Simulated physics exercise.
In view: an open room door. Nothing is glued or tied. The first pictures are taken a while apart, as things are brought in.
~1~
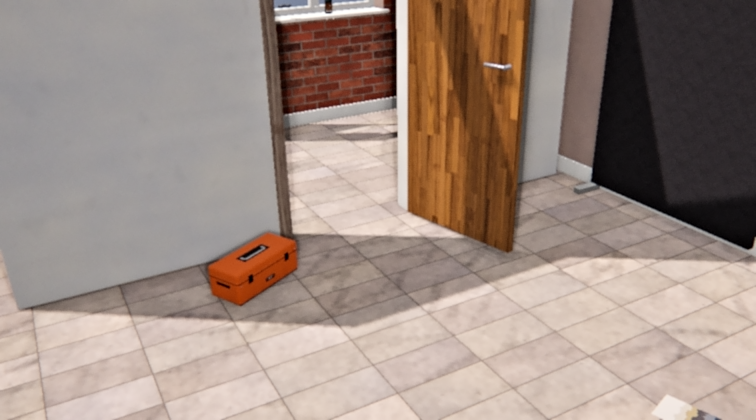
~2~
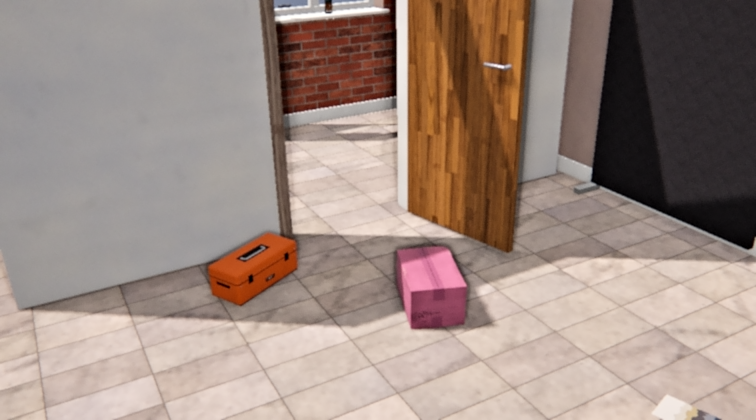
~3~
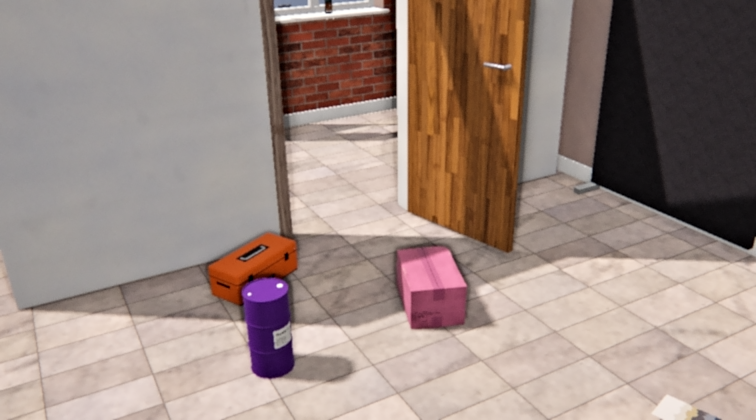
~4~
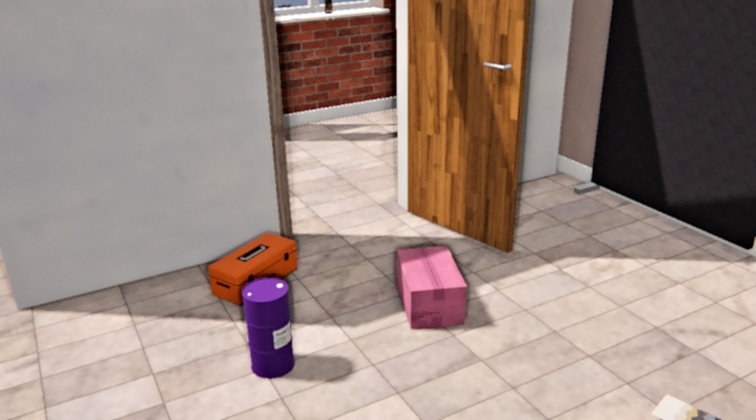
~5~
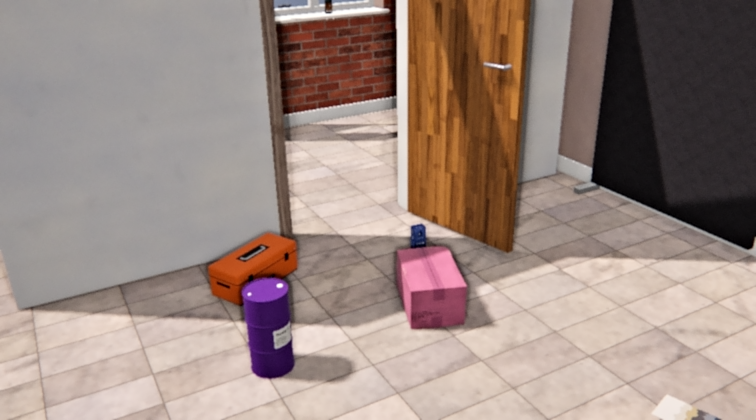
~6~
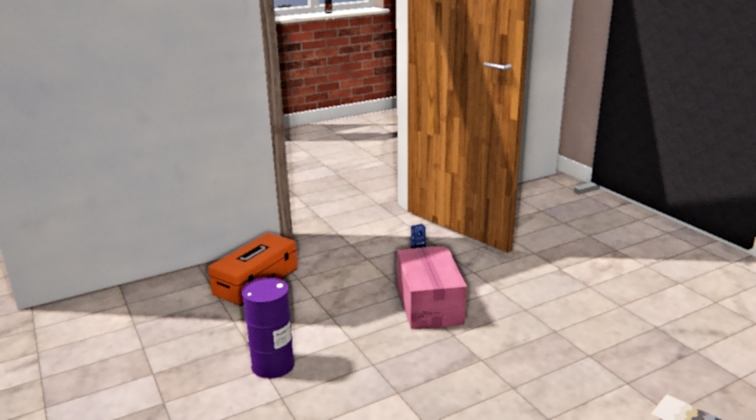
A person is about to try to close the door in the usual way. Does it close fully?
In the end the door closes.
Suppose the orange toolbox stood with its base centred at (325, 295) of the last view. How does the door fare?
Then it reaches the frame.
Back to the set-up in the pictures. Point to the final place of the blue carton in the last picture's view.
At about (314, 215).
Then, 0.80 s later than the last frame, open by 67°; blue carton moved a little near (412, 238).
Then, 1.20 s later than the last frame, open by 39°; blue carton moved well along near (369, 236).
Then, 1.50 s later than the last frame, open by 17°; blue carton moved well along near (340, 229).
Then, 1.80 s later than the last frame, open by 0°; blue carton tilted by 3° near (319, 217).
When it is over, open by 0°; lying over on the floor, blue carton; the other 3 as before. End places, in pixels of the last picture, blue carton near (314, 214).
